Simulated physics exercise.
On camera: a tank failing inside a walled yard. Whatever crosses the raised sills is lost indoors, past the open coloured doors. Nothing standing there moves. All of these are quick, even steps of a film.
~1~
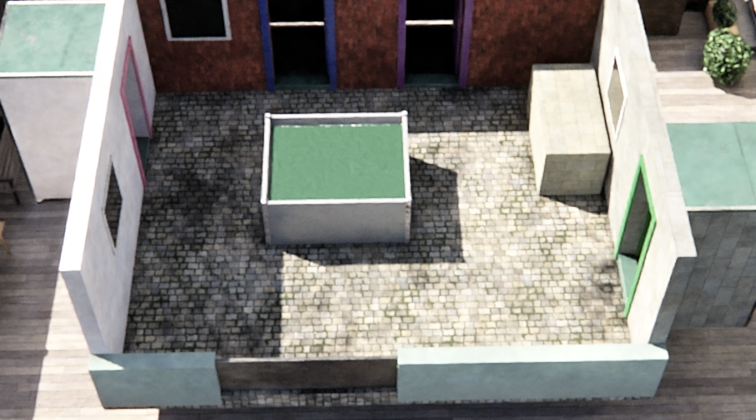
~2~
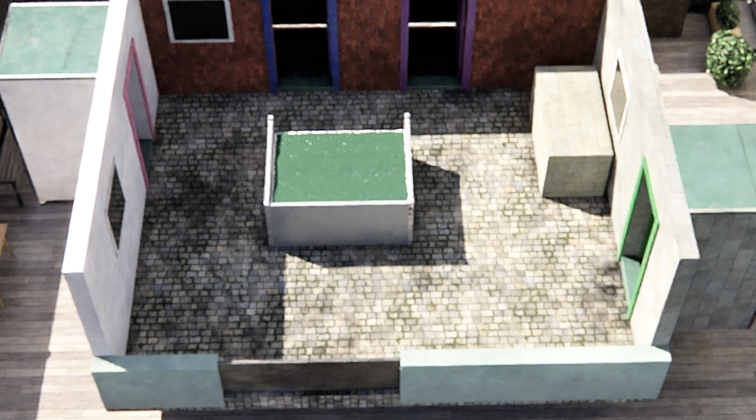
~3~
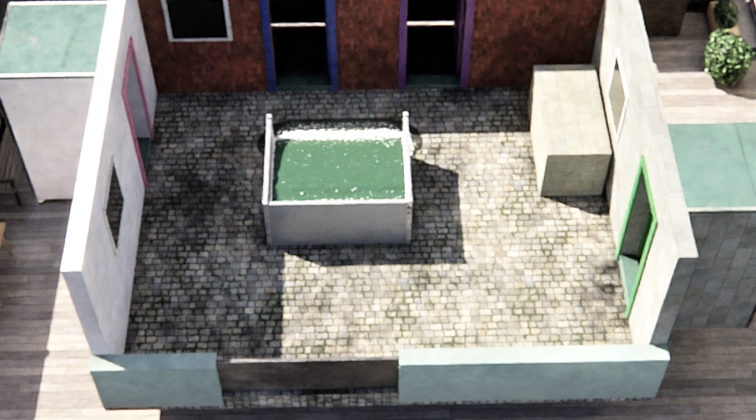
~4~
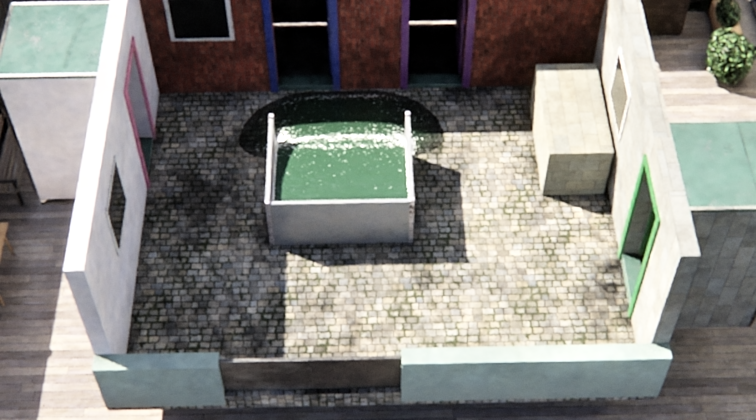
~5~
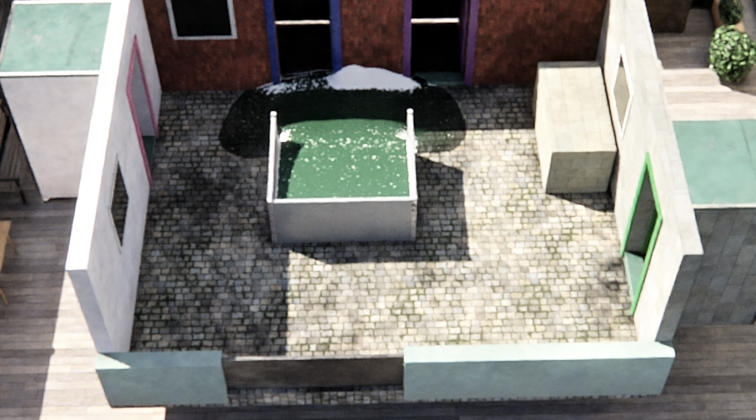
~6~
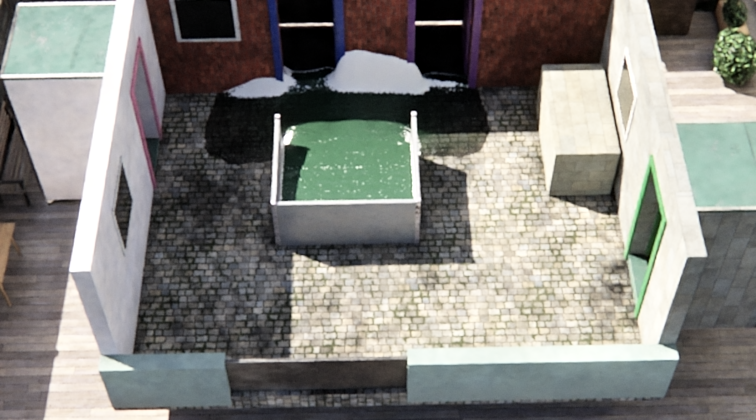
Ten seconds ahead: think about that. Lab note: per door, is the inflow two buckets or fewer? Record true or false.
Blue door false; pink door false; purple door false; green door true.
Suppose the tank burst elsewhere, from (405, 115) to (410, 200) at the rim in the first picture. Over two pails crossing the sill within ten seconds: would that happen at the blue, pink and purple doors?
Going door by door: The blue door stays safe, the pink door gets too much, and the purple door gets too much.
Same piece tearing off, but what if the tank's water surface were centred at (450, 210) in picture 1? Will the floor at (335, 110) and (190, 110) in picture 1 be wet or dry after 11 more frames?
Spot one ends up sodden, spot two sodden.
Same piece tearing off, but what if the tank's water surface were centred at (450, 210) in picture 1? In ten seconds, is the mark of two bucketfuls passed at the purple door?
Purple exceeds the threshold.
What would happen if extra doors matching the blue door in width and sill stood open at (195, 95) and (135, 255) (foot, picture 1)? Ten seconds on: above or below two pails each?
In order: Exceeds it, falls short.
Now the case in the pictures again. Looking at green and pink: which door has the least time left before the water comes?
Looks like the door marked pink gets there first.
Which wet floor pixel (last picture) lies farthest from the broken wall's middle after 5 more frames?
About at (581, 86).
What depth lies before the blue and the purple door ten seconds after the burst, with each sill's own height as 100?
Some 50 percent and then some 50 percent.
A moment on, water covers 20 % of the floor; the blue door far over two buckets in, the pink door not reached, the purple door over two buckets in, the green door not reached.
Next, water covers 30 % of the floor; the blue door far over two buckets in, the pink door wet at the sill, nothing in, the purple door far over two buckets in, the green door not reached.
Then, water covers 60 % of the floor; the blue door far over two buckets in, the pink door over two buckets in, the purple door far over two buckets in, the green door wet at the sill, nothing in.
Later, water covers 90 % of the floor; the blue door far over two buckets in, the pink door over two buckets in, the purple door far over two buckets in, the green door wet at the sill, nothing in.
In the end, water covers 95 % of the floor; the blue door far over two buckets in, the pink door far over two buckets in, the purple door far over two buckets in, the green door wet at the sill, nothing in.
